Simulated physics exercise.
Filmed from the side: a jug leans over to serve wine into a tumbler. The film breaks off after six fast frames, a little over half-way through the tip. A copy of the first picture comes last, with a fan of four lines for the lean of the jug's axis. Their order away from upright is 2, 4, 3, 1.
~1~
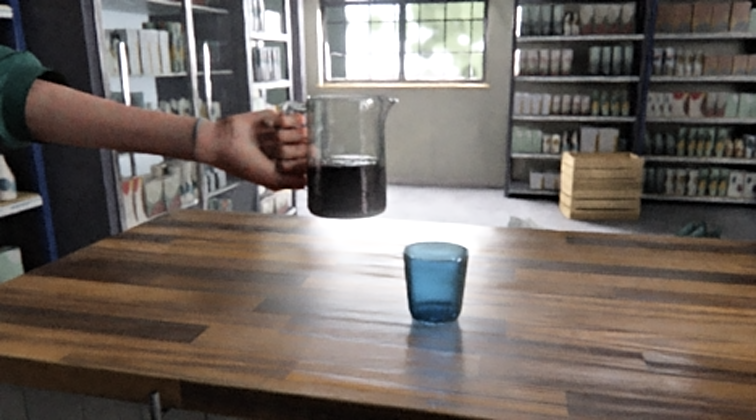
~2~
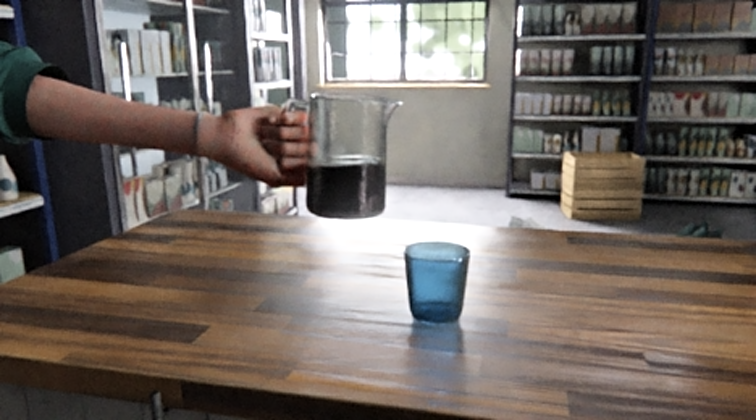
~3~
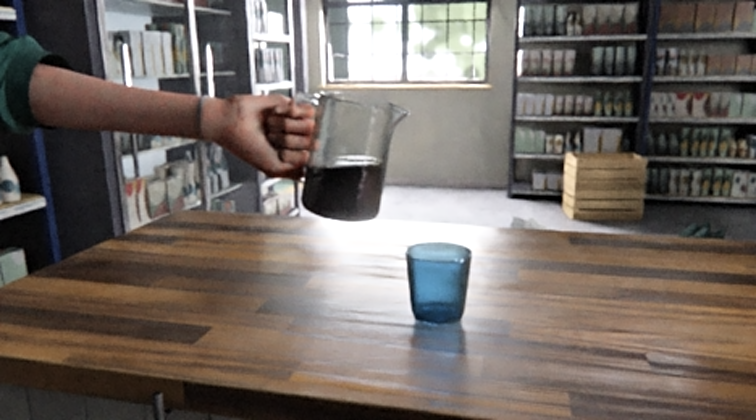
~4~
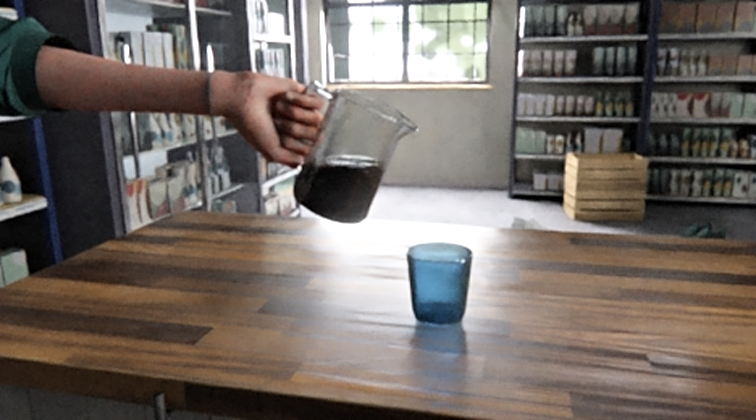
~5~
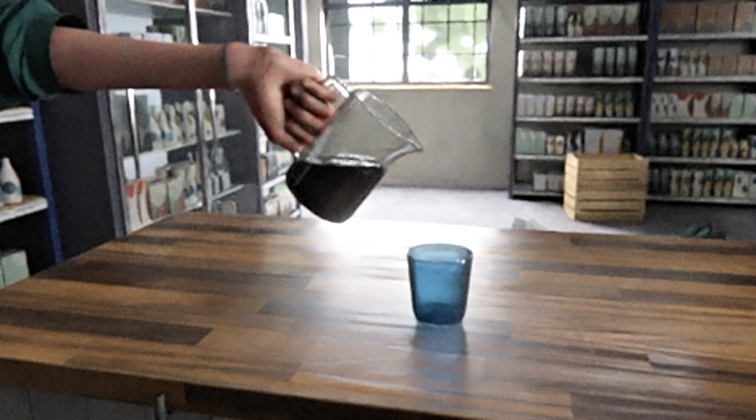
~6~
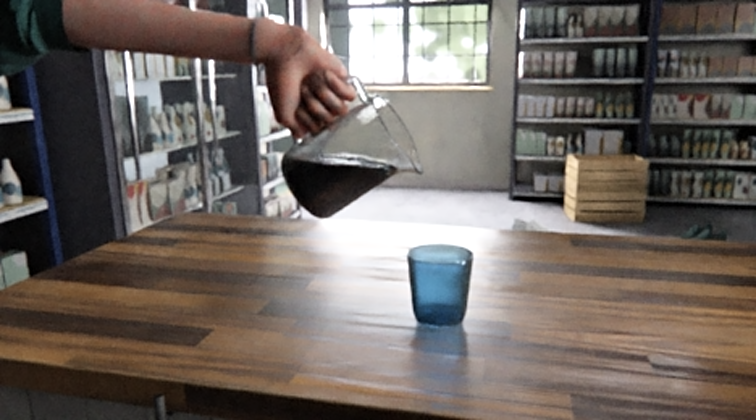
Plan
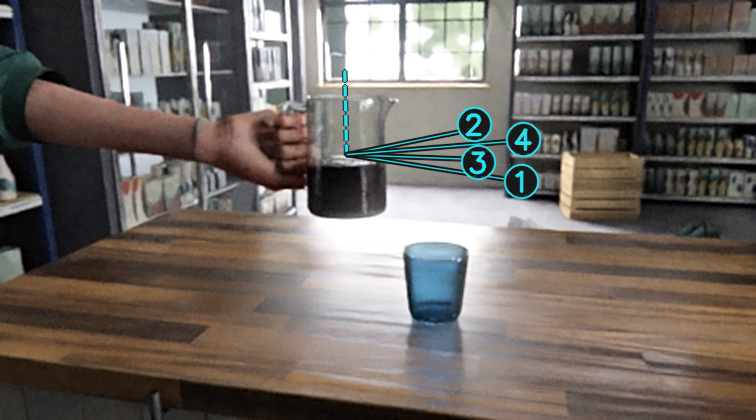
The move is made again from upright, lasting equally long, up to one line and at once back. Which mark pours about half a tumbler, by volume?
Take 2.
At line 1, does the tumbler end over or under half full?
Over.
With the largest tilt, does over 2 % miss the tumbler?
Yes, it does.
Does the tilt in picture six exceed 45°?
Yes, it does.
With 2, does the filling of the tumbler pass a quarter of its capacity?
Yes, clearly.
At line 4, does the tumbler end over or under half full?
Over half.
In cyan, 1 at (504, 179); 2 at (458, 132); 3 at (460, 158); 4 at (506, 141).
If 1 is chosen, the tumbler ends with about 87 % of what it can hold; 21 % of the wine is spilt.
If 2 is chosen, the tumbler ends with about 49 % of what it can hold; 3 % of the wine is spilt.
If 3 is chosen, the tumbler ends with about 79 % of what it can hold; 13 % of the wine is spilt.
If 4 is chosen, the tumbler ends with about 67 % of what it can hold; 7 % of the wine is spilt.
